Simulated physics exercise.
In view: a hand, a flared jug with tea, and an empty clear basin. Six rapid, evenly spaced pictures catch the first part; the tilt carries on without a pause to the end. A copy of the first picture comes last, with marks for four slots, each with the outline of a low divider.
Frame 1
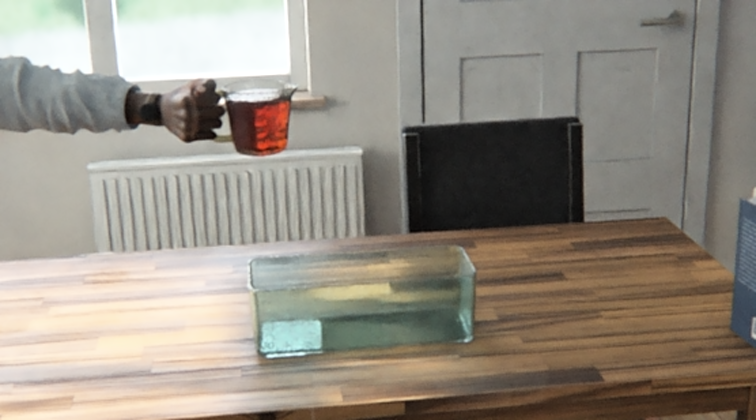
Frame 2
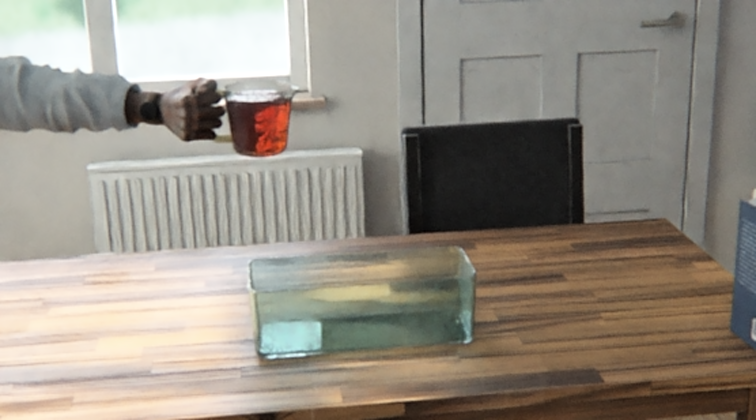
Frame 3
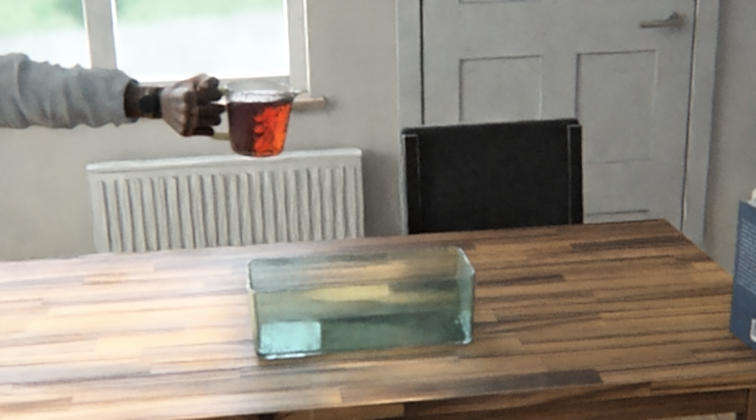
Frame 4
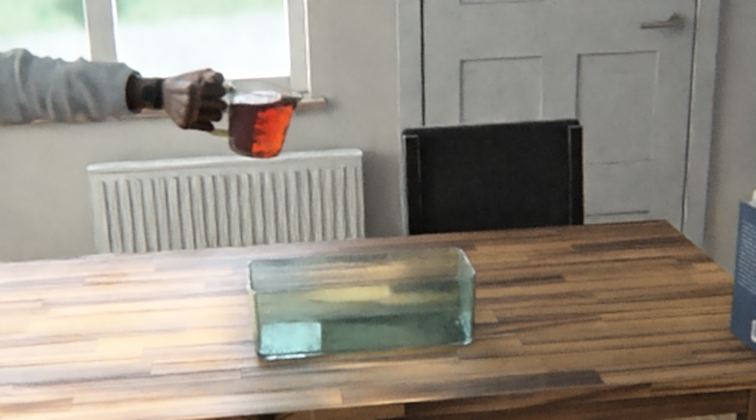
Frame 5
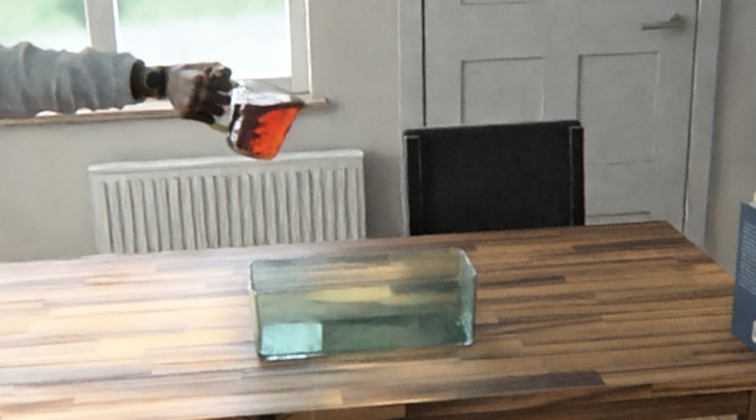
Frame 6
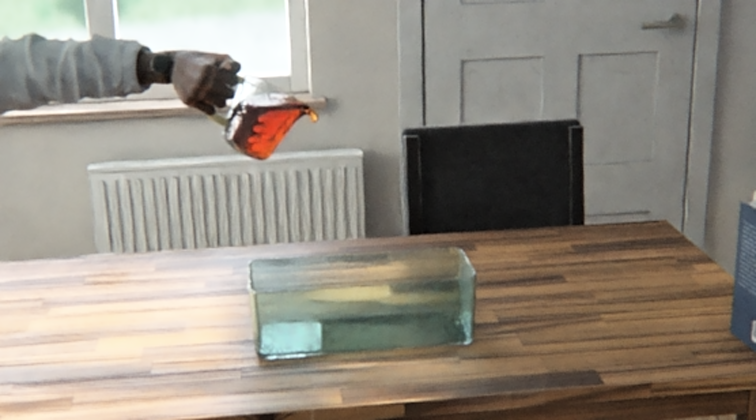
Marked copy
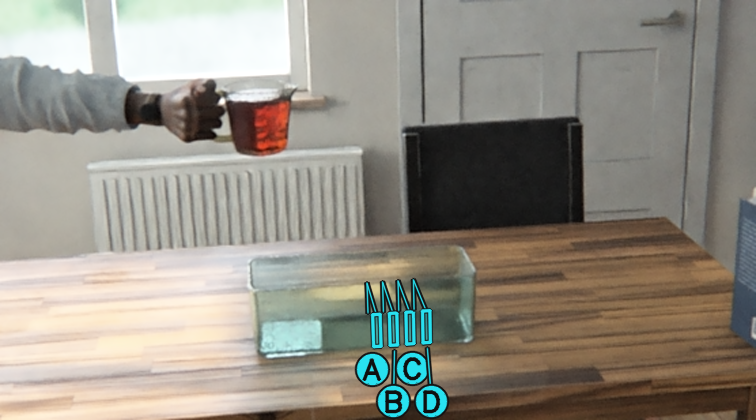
A hand tilts a jug of reddish tea rightward above a clear basin until tea crosses its lip.
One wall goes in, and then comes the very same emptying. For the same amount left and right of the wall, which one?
It is A.
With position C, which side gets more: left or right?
The left one.
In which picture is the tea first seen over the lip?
Picture 6.
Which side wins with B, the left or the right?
More ends on the left.
On the marked copy, A at (377, 351); B at (394, 350); C at (410, 349); D at (427, 348).
If A is chosen, about 54 % ends left of the wall and 42 % right of it; 4 % is lost outside.
If B is chosen, about 90 % ends left of the wall and 3 % right of it; 7 % is lost outside.
If C is chosen, about 90 % ends left of the wall and 4 % right of it; 6 % is lost outside.
If D is chosen, about 92 % ends left of the wall and 4 % right of it; 3 % is lost outside.
